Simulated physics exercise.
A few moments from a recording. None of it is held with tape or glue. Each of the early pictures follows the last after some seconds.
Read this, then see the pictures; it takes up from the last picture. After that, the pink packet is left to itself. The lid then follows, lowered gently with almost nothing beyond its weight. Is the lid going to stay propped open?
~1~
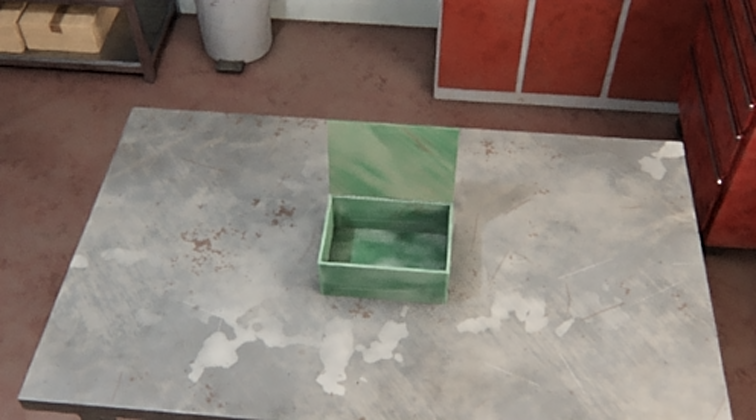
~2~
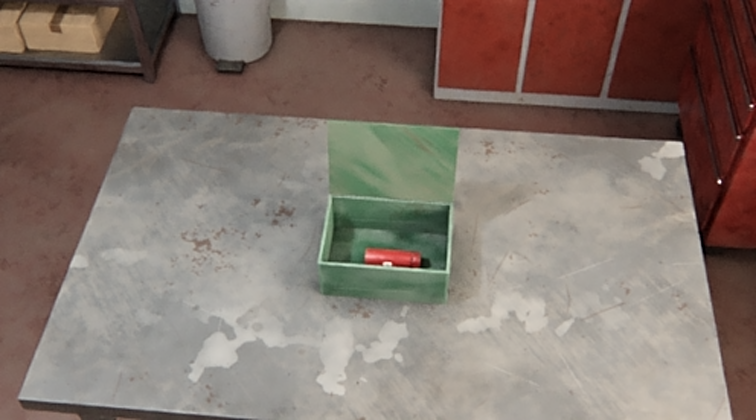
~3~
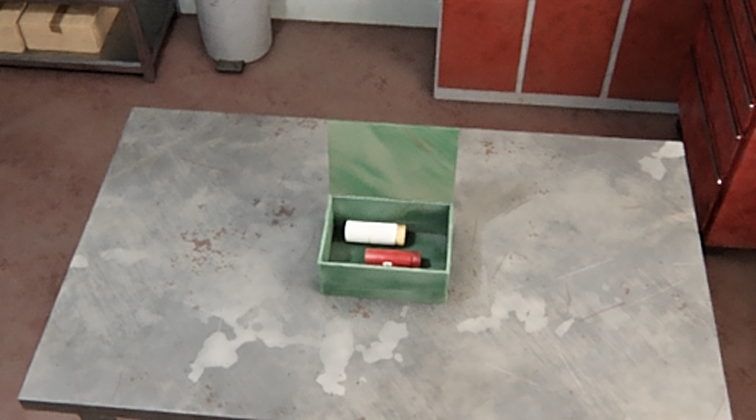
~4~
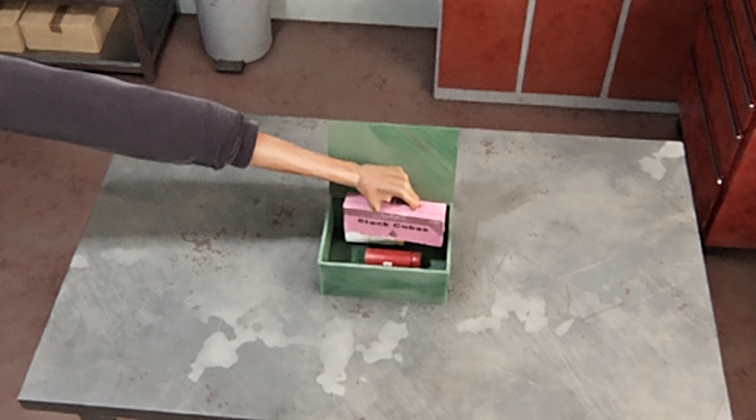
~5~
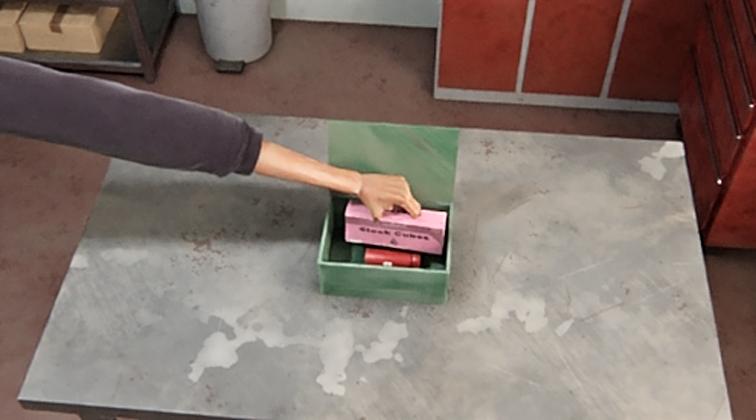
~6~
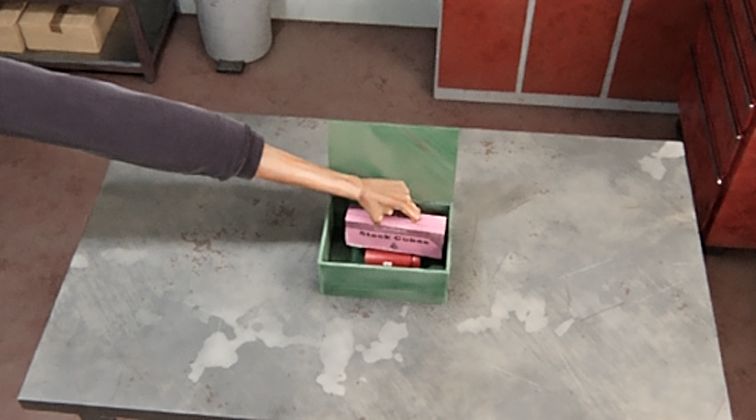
No, it closes.
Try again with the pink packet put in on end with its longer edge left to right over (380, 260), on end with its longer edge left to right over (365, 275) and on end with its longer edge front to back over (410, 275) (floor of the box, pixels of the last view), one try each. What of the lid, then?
First, it stays open; second, it stays open; third, it stays open.
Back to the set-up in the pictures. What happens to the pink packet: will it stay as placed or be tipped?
Observation: The pink packet keeps the set orientation.
Then, 0.50 s later than the last frame, pink packet tilted by 16° near (393, 246); red shaker moved about its own width.
Then, 1.30 s later than the last frame, lid 81° above the rim; pink packet moved a little near (392, 253); red shaker moved about its own width; white shaker moved a little.
Then, 1.70 s later than the last frame, lid 45° above the rim; pink packet moved a little near (392, 253); red shaker moved about its own width; white shaker moved a little.
Then, 1.90 s later than the last frame, lid 17° above the rim; pink packet moved a little near (392, 253); red shaker moved about its own width; white shaker moved a little.
When it is over, lid shut; moved from the start, red shaker and pink packet; white shaker as before. End places, in pixels of the last picture, pink packet near (392, 253).
